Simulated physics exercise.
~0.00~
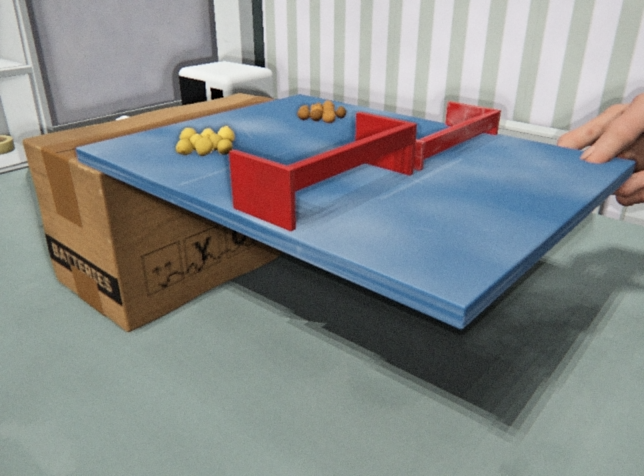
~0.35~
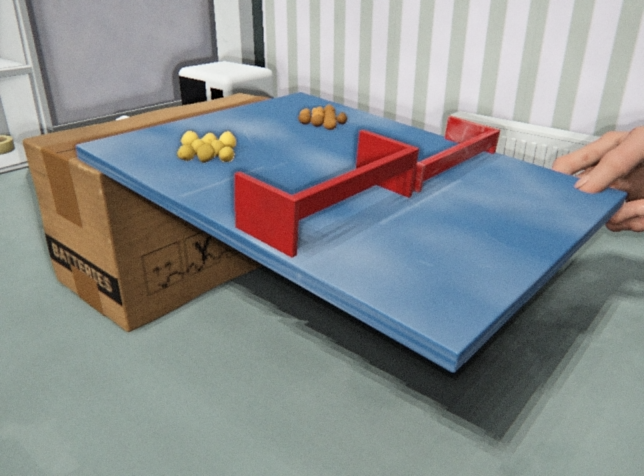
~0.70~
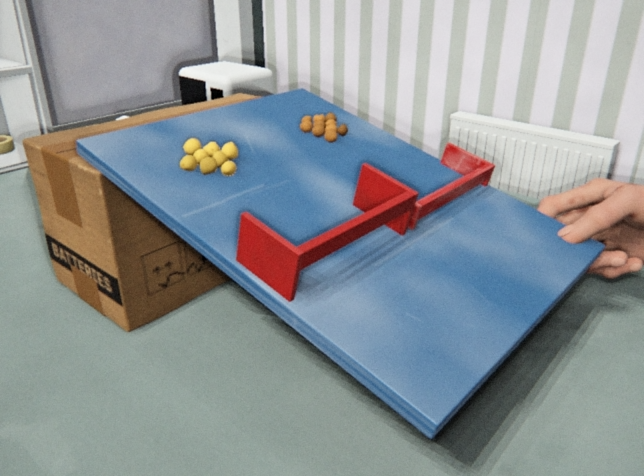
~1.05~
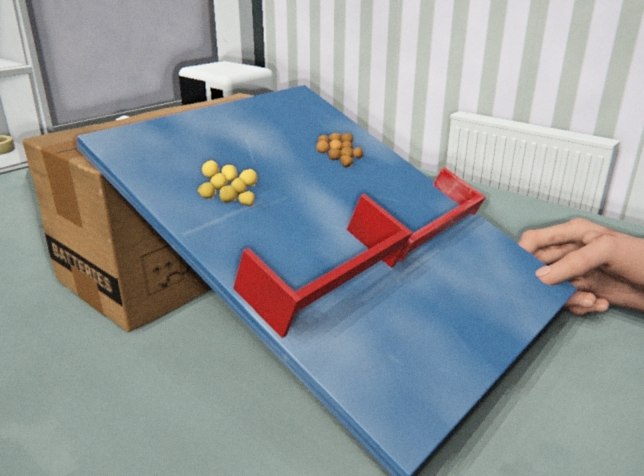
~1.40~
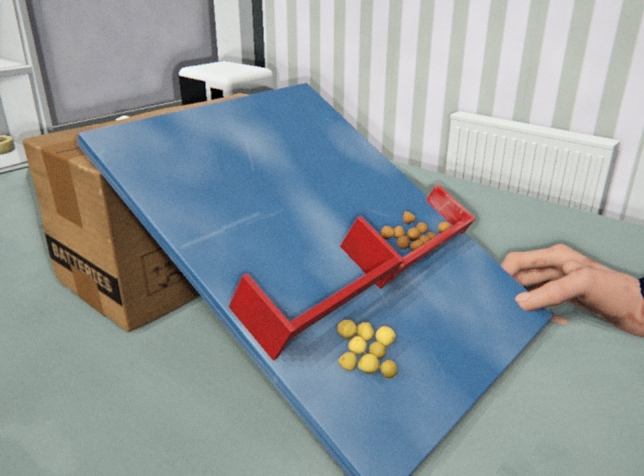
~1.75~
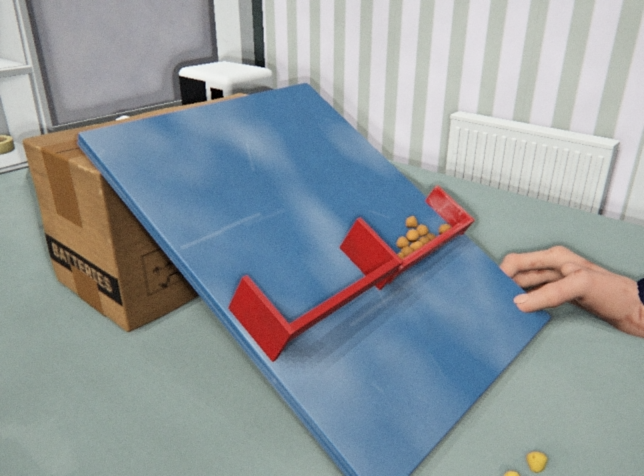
On a pale green surface before a striped wall with a white radiator, seen from slightly above, a blue board rests on a cardboard box at the left while a hand holds its right end. Yellow balls sit nearer the viewer and small orange-brown ones farther back, with a red gate across each path. The hand steadily lowers its end, and the board tilts steeper while both groups at first stay near their places. Then both slide down, the yellow balls passing beneath the front gate as the brownish ones reach theirs. Finally, the yellow balls leave the board, two visible at the bottom edge, while the others stay gathered behind the back gate.
